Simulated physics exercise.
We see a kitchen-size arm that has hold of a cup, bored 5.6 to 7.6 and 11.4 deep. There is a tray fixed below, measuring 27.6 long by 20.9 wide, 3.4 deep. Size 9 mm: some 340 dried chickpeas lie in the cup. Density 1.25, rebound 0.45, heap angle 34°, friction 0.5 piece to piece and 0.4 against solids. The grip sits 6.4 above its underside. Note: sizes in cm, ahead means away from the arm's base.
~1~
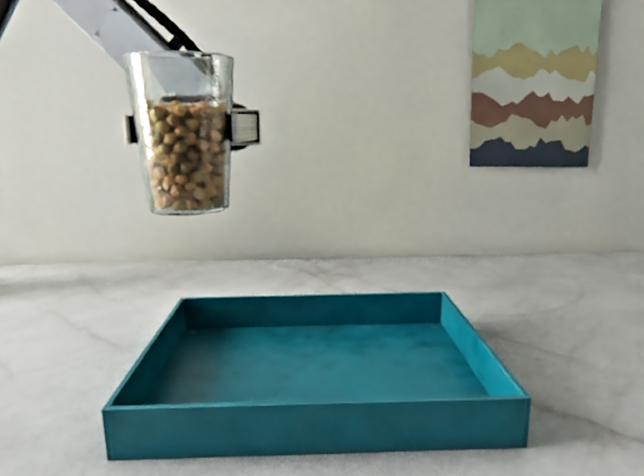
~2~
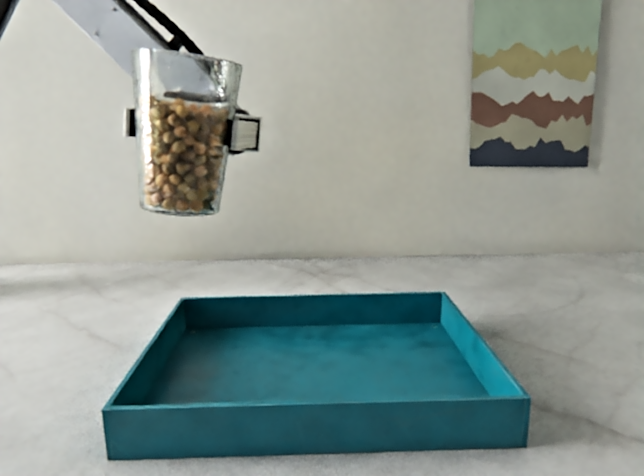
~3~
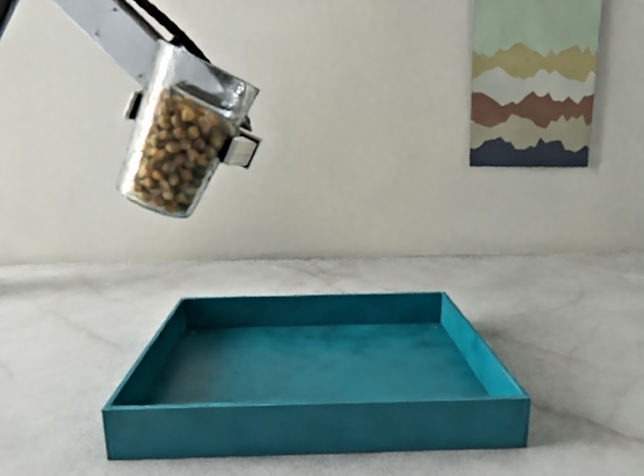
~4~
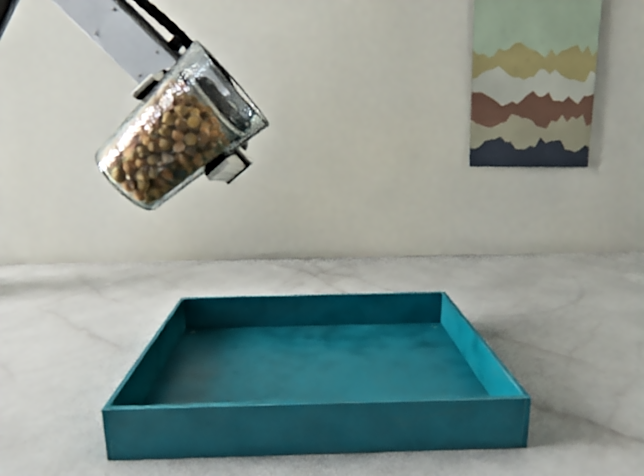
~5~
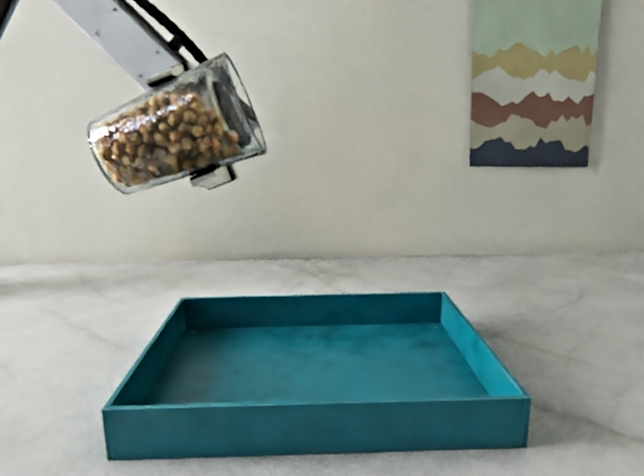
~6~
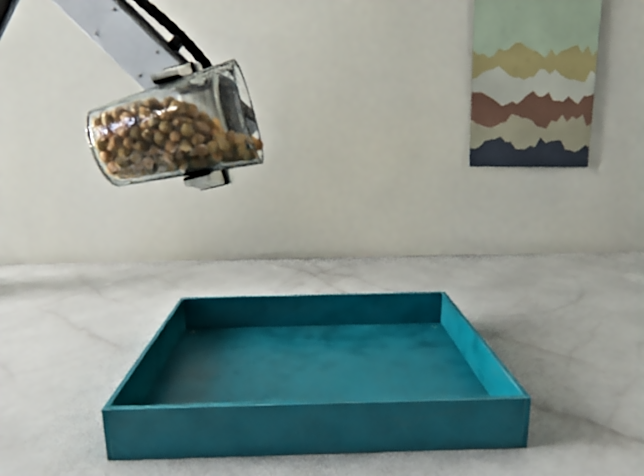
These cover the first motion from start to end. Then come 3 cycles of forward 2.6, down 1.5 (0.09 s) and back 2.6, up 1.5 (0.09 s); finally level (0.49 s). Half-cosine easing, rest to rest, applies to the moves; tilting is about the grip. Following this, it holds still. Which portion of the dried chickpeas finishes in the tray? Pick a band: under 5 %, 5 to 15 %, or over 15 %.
Over 15 %.
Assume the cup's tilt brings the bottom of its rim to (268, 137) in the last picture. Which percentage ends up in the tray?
The share is about 5 percent.
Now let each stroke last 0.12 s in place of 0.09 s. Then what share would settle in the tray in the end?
Estimate: Close to 20 percent.
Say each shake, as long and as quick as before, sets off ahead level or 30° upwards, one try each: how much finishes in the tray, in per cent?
It comes to around 50 per cent on the first try and around 60 per cent on the second.
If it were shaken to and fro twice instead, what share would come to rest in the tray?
Probably about 20 in a hundred.
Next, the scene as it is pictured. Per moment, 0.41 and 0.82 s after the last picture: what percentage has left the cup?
Estimates in order: Close to 15, close to 30.
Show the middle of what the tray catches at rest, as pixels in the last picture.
In the final picture, somewhere near (365, 363).
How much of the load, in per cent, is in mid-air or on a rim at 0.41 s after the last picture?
Around 7 percent of the load.
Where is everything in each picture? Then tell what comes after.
The cup middle at (185, 138), level; upper third of the load around (182, 123), from x 140 to 225, top at y 105; 341 in the cup, in the first frame.
The cup middle at (184, 138), tilted 7° forward; upper third of the load around (181, 123), from x 145 to 225, top at y 105, in the second frame.
The cup middle at (181, 137), tilted 27° forward; upper third of the load around (176, 123), from x 130 to 225, top at y 90, in the third frame.
The cup middle at (178, 135), tilted 50° forward; upper third of the load around (174, 119), from x 110 to 225, top at y 85, in the fourth frame.
The cup middle at (176, 132), tilted 70° forward; upper third of the load around (168, 119), from x 100 to 230, top at y 95, in the fifth frame.
The cup middle at (176, 131), tilted 77° forward; upper third of the load around (155, 122), from x 100 to 255, top at y 100; 341 in the cup, in the sixth frame.
Then, 0.41 s on, tilted 77° forward, highest piece 22 above the table; 286 in the cup, 31 in the tray, 24 in flight or on a rim.
Then, 0.82 s on, tilted 29° forward, highest piece 24 above the table; 246 in the cup, 92 in the tray, 1 on the table or floor, 2 in flight or on a rim.
Then, 1.23 s on, level, highest piece 24 above the table; 246 in the cup, 94 in the tray, 1 on the table or floor.
Then, 2.28 s on, level, highest piece 24 above the table; 246 in the cup, 94 in the tray, 1 on the table or floor.
In the end, 246 in the cup, 94 in the tray, 1 on the table or floor. That is 28 % in the tray.
